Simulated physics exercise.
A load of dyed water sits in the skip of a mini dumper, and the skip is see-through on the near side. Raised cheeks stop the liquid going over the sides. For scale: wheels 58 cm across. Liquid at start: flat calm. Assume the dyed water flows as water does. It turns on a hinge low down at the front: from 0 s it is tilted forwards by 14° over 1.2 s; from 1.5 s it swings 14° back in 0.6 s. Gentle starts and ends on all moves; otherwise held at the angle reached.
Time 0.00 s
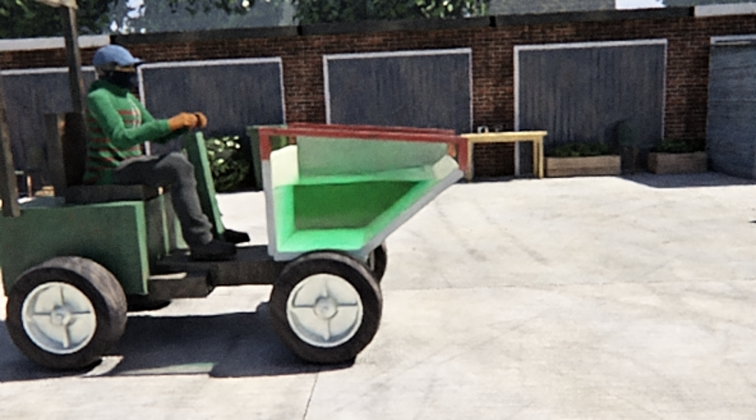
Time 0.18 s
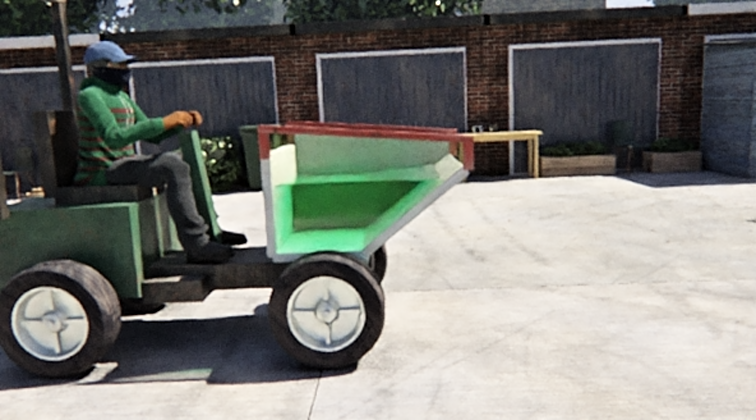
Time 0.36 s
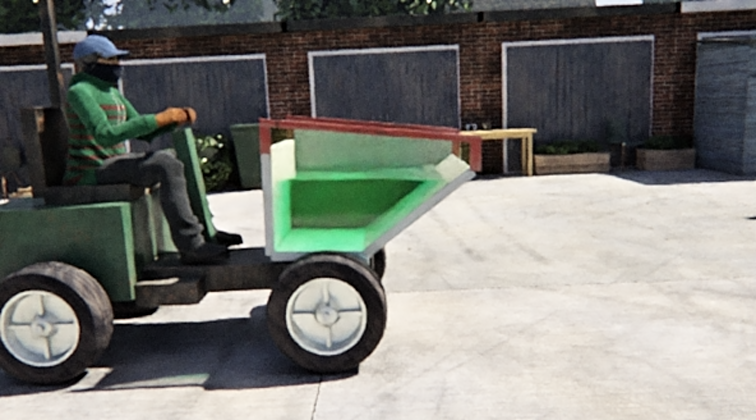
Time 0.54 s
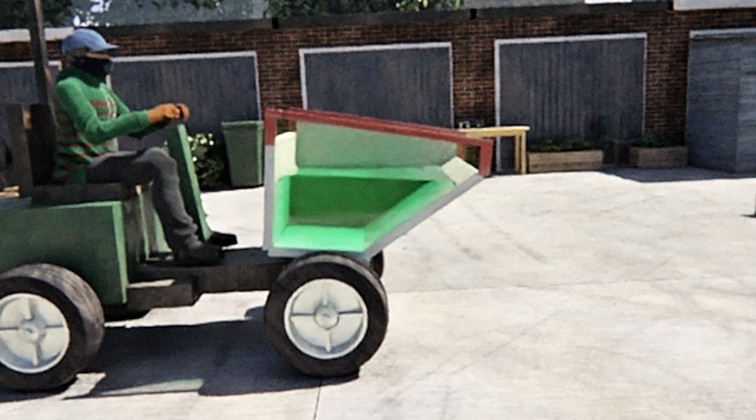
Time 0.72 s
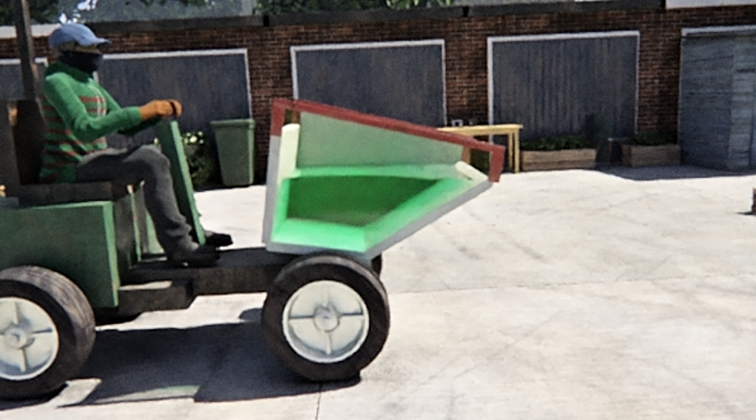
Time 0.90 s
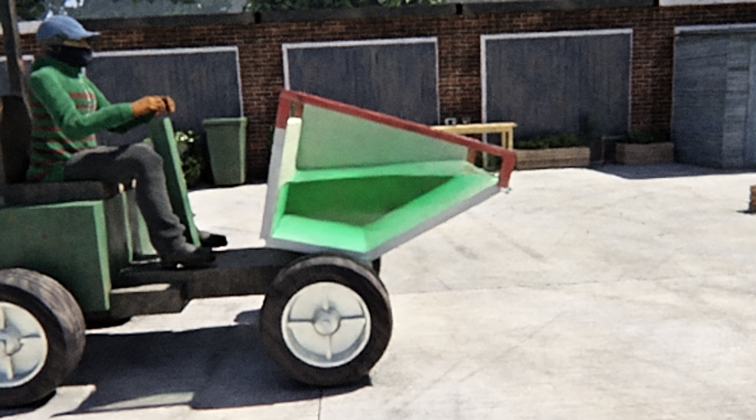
The clip shows a capped driver in a green top seated on a small dumper in a paved yard, hands on the controls, as the see-through-sided skip holding green liquid tilts modestly forwards to the right and the view shifts slightly.
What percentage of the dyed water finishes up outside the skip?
About 23 per cent.
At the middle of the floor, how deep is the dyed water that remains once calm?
It settles at around 32 cm at the middle.
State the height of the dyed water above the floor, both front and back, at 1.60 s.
Close to 28 cm at the front end and 18 cm at the back end.
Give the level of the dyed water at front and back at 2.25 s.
Height at the front is 28 cm; height at the back is 36 cm.
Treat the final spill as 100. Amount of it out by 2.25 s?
About 90 per cent.
By 1.60 s the skip is at 14° forwards, the surface stands 19 cm at the back and 28 cm at the front; 17 per cent has gone, over the front.
By 2.25 s the surface stands 35 cm at the back and 28 cm at the front; 20 per cent has gone, over the front.
By 2.90 s the surface stands 26 cm at the back and 26 cm at the front; 20 per cent has gone, over the front.
By 4.99 s 23 per cent has gone, over the front, 42 of 181 litres.
